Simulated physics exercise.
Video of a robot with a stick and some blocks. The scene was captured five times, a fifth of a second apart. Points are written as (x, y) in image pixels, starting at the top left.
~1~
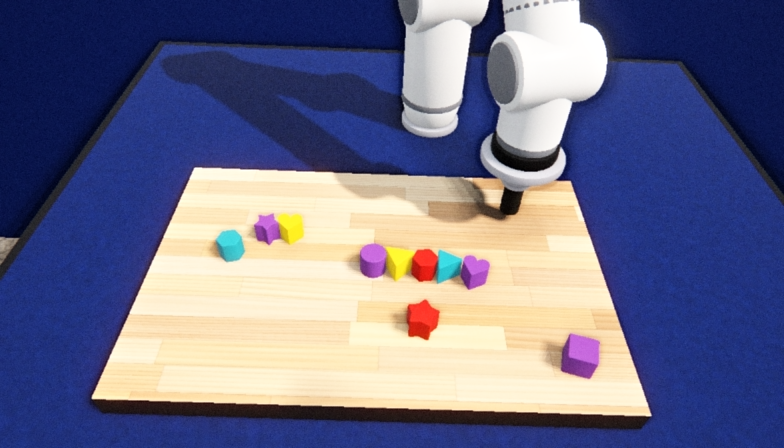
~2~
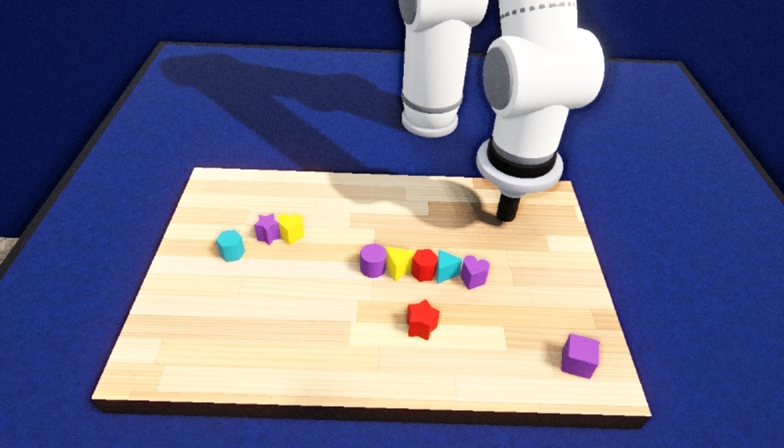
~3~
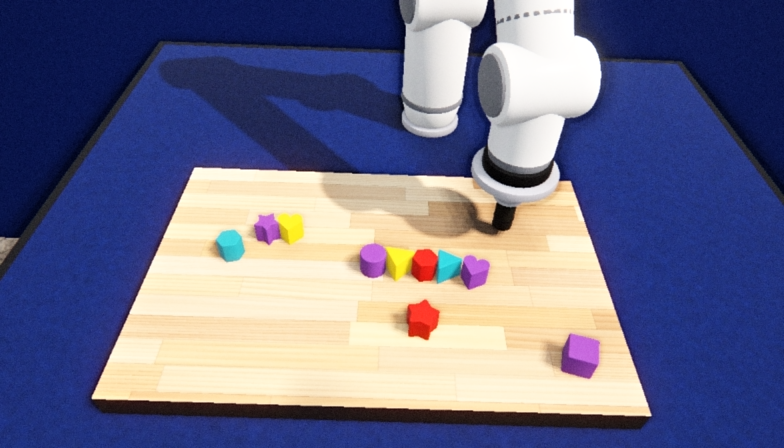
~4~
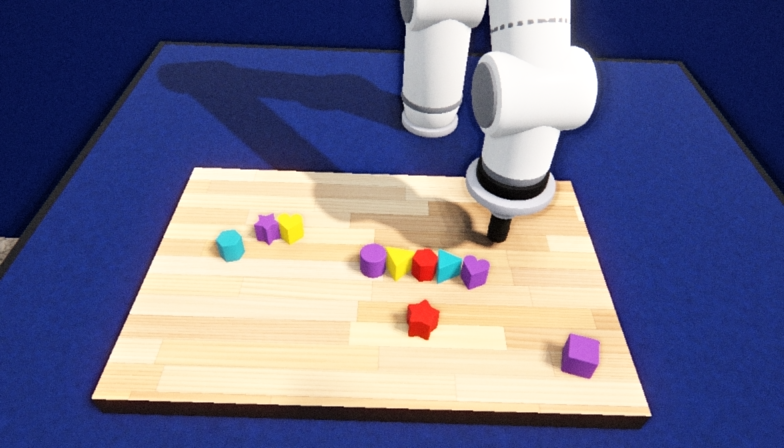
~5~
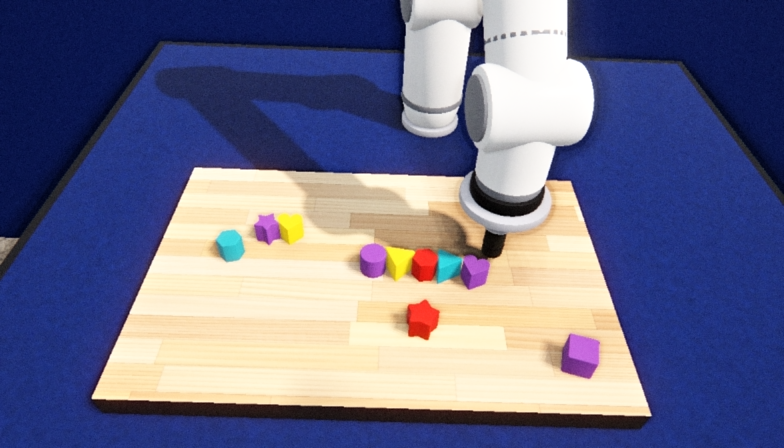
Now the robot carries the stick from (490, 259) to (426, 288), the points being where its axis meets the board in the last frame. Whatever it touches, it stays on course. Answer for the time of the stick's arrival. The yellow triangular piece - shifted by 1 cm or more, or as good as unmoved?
It is shifted.
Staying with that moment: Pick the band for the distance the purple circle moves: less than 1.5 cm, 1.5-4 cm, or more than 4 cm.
Less than 1.5 cm.
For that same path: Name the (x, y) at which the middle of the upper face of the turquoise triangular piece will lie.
The centre of its top will be at (411, 281).
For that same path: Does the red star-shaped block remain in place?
In short: Yes.
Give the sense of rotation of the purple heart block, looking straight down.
Anticlockwise.
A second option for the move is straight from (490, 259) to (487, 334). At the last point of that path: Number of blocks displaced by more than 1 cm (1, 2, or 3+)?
The result: One block.
What follows on the original path. One third of the way, stick at (469, 262); purple heart block at (473, 268), turned 25° anticlockwise.
Two thirds of the way, stick at (449, 271); yellow triangular piece at (398, 252); red six-sided block at (421, 257), turned 25° clockwise; turquoise triangular piece at (433, 270), turned 50° clockwise; purple heart block at (469, 273), turned 60° anticlockwise.
At the end, stick at (426, 281); purple circle at (371, 252); yellow triangular piece at (395, 248), turned 15° anticlockwise; red star-shaped block in place; red six-sided block at (412, 258), turned 70° clockwise; turquoise triangular piece at (411, 281), turned 25° clockwise; purple heart block at (469, 273), turned 60° anticlockwise.
